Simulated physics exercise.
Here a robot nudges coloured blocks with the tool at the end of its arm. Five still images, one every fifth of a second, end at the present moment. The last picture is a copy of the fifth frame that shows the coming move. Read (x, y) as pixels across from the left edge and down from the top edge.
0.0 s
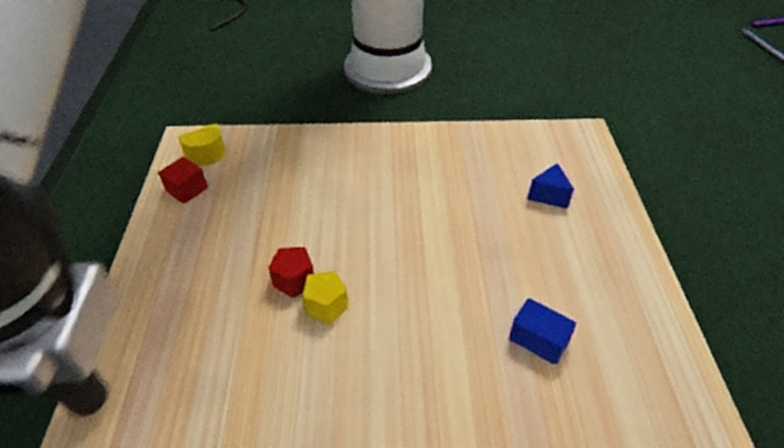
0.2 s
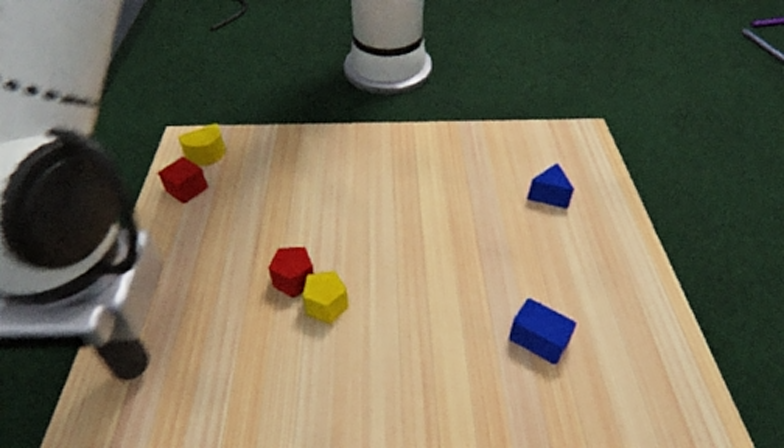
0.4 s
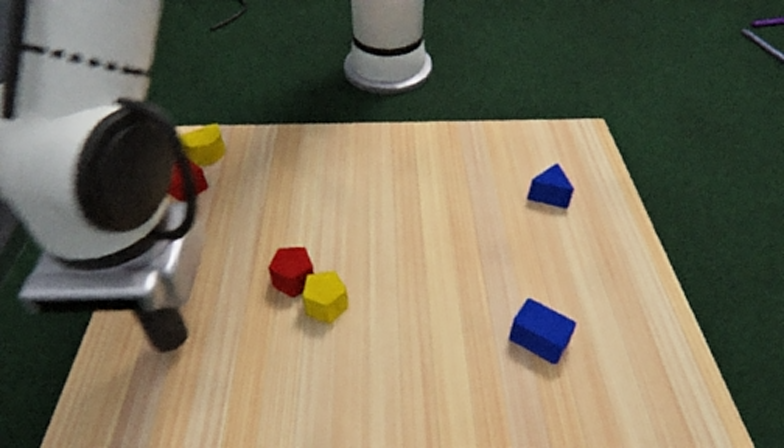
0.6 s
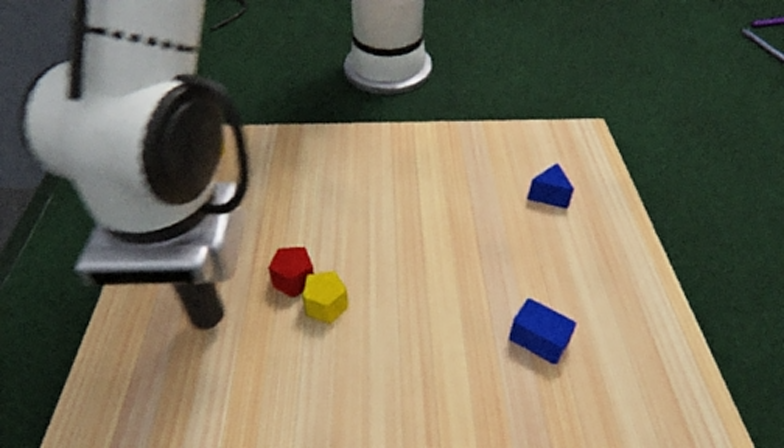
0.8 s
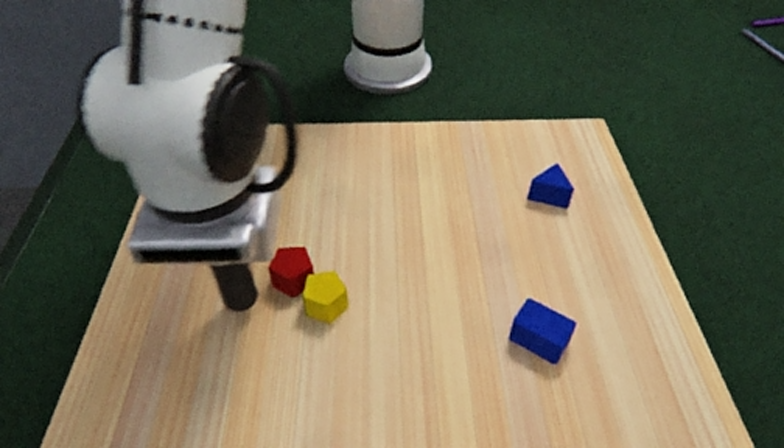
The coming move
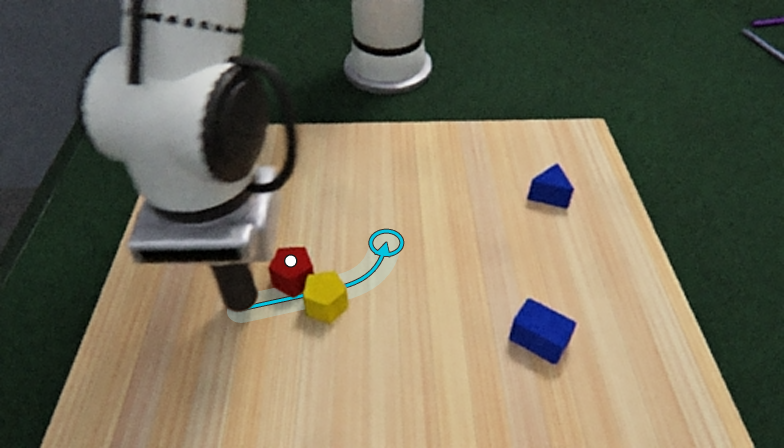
On a light wooden board, a robot arm moved in from the lower left and slid its dark tool up and rightward, nearing the red and yellow pentagons, while none of the blocks moved.
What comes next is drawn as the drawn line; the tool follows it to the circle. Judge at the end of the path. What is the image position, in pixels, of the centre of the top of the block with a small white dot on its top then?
At the end it should sit near (314, 245).
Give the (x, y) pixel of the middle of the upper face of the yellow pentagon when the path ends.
Around pixel (364, 292).
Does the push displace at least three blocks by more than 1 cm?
Going by the path, no.
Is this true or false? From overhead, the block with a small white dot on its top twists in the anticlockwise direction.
The statement is correct.
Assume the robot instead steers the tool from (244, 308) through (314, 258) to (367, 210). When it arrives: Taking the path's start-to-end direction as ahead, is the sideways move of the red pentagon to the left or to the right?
It goes toward the right-hand side.
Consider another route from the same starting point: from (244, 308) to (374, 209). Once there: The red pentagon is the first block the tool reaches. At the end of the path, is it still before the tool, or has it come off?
Slid off.
Drawn move, from (244, 308) by way of (304, 295) and (360, 280) to (386, 243); the dot is on the red pentagon.
What follows on the original path. One third of the way, tool at (304, 286); red pentagon at (310, 248), turned 30° anticlockwise; yellow pentagon at (335, 288), turned 15° clockwise.
Two thirds of the way, tool at (360, 270); red pentagon at (314, 245), turned 45° anticlockwise; yellow pentagon at (364, 292), turned 60° clockwise.
At the end, tool at (386, 233); red pentagon at (314, 245), turned 45° anticlockwise; yellow pentagon at (364, 292), turned 60° clockwise.
